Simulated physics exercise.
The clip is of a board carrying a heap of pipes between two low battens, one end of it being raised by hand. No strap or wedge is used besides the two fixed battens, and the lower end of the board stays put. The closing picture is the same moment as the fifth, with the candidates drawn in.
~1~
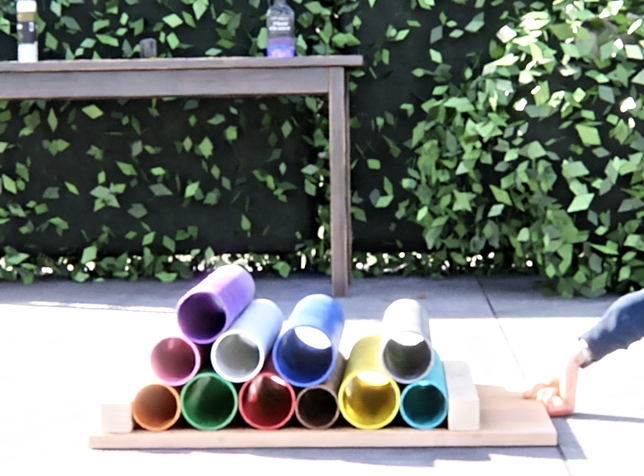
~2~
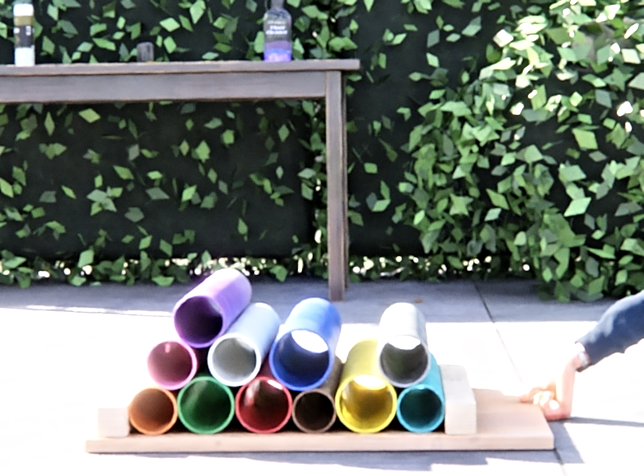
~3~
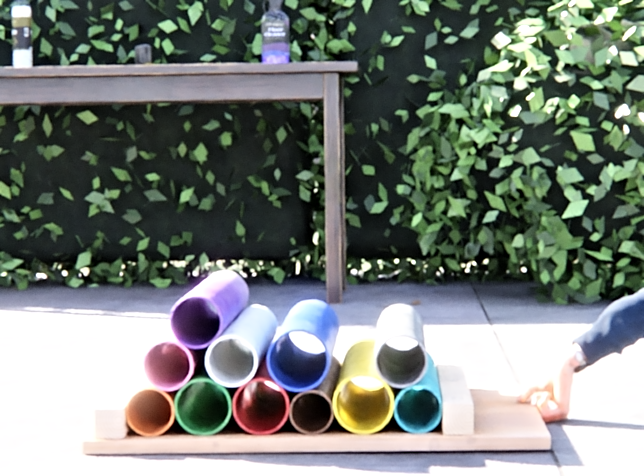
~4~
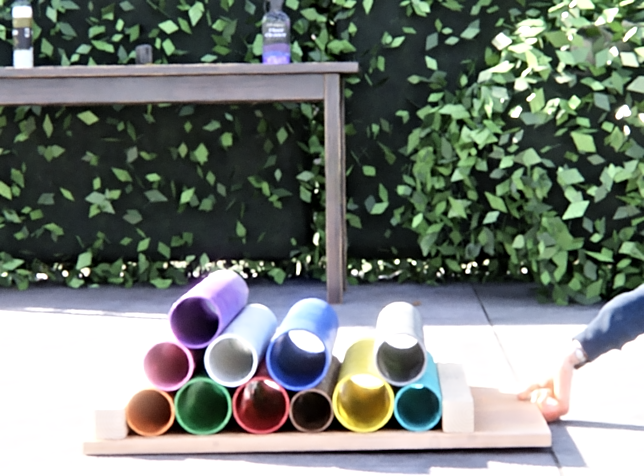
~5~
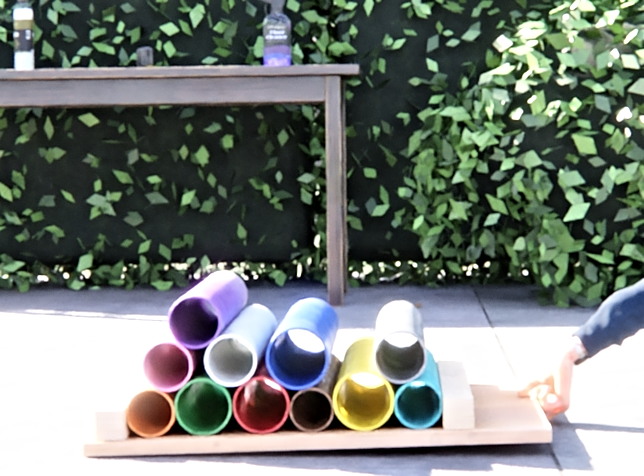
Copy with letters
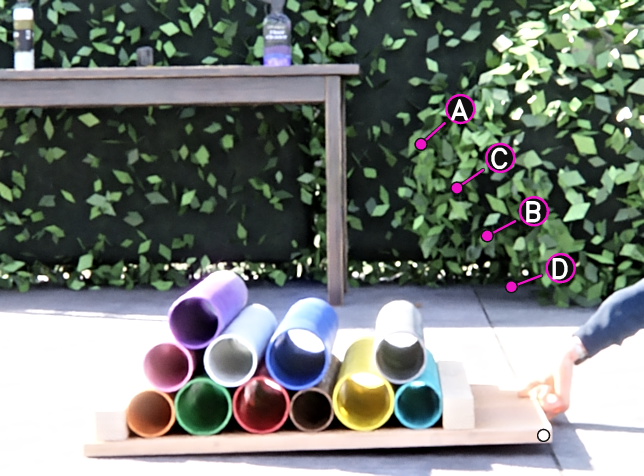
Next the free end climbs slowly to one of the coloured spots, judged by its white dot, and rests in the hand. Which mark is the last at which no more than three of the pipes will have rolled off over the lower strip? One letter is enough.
C is the limit.
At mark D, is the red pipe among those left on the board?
The red pipe: Yes.
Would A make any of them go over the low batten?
At A: Yes.
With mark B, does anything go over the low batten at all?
Yes.
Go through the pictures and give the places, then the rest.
In the first frame, blue pipe (304, 355); pink pipe (174, 360); grey pipe (407, 356).
In the second frame, grey pipe (404, 360); white pipe (234, 359).
In the third frame, board (322, 403); yellow pipe (363, 403); turquoise pipe (418, 409); brown pipe (311, 412).
In the fourth frame, board (322, 402); green pipe (203, 406).
In the fifth frame, board (322, 401); green pipe (203, 407).
On the marked copy, A at (421, 144); B at (487, 236); C at (457, 188); D at (512, 287); the white dot at (543, 435).
Following C. Soon after the start, board at 19°.
Later, board at 34°.
In the end, board at 34°, three over the low batten (pink, white, purple).
As for the rest, A five over the low batten; B two over the low batten (pink, purple); D two over the low batten (pink, purple).
